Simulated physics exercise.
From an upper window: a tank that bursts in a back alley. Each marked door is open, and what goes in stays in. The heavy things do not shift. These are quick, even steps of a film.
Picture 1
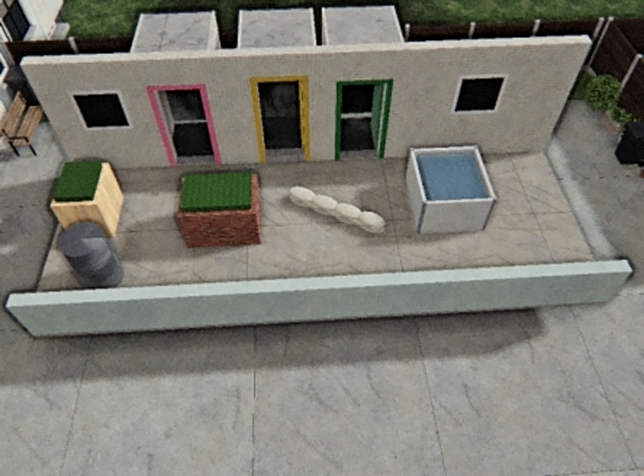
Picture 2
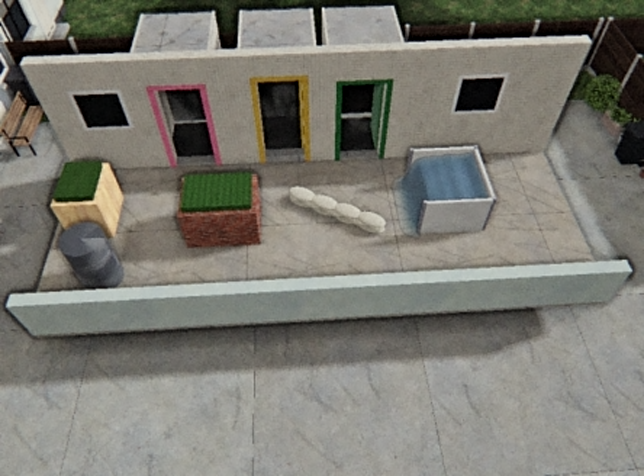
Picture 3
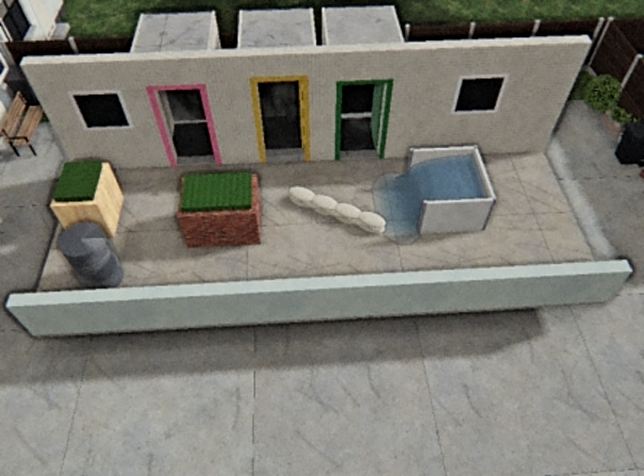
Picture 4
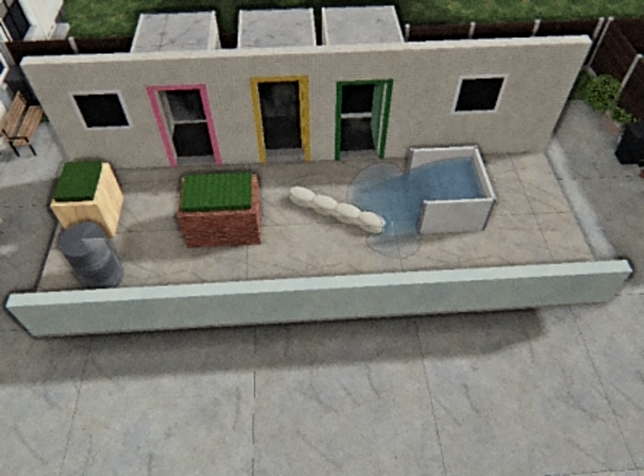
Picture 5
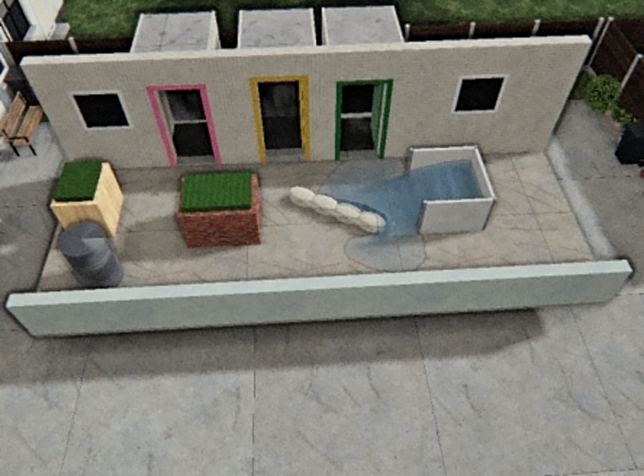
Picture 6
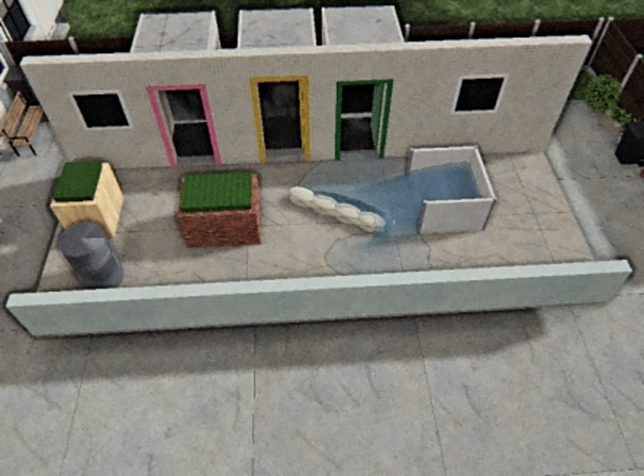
Water bursts from the left side of a square white tank and spreads leftward across a paved back alley, seen from a high window by a camera that stays still. Pink, yellow and green doorframes line the pale wall behind, with a grass-topped brick block, a wooden box and a grey barrel at left. The spreading sheet reaches the row of pale sacks mid-alley and runs along both sides.
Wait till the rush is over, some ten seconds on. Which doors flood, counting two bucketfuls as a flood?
In the end: The green door lets in a lot; the yellow door lets in a lot; the pink door admits no more than that.
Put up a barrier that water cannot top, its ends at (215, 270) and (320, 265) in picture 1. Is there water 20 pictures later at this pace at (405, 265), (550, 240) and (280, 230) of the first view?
In that order: Awash, not flooded, under water.
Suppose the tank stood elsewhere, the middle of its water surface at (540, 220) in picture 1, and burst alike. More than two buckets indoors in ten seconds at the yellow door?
In short: The yellow door keeps below it.
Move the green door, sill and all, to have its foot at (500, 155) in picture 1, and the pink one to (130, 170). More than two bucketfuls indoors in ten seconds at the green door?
My reading: The green one is under.
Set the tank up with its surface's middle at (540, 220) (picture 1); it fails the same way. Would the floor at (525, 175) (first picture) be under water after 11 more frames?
Verdict: Not flooded.
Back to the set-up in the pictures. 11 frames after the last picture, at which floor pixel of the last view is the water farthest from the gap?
At about (86, 172).
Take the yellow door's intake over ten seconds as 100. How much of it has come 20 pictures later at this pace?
About 100 per cent.
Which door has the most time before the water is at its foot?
The pink-painted one.
A moment on, water covers 30 % of the floor; the green door under two buckets in, the yellow door under two buckets in, the pink door wet at the sill, nothing in.
Next, water covers 45 % of the floor; the green door over two buckets in, the yellow door over two buckets in, the pink door under two buckets in.
Then, water covers 60 % of the floor; the green door far over two buckets in, the yellow door over two buckets in, the pink door under two buckets in.
Later, water covers 70 % of the floor; the green door far over two buckets in, the yellow door over two buckets in, the pink door under two buckets in.
In the end, water covers 75 % of the floor; the green door far over two buckets in, the yellow door over two buckets in, the pink door under two buckets in.
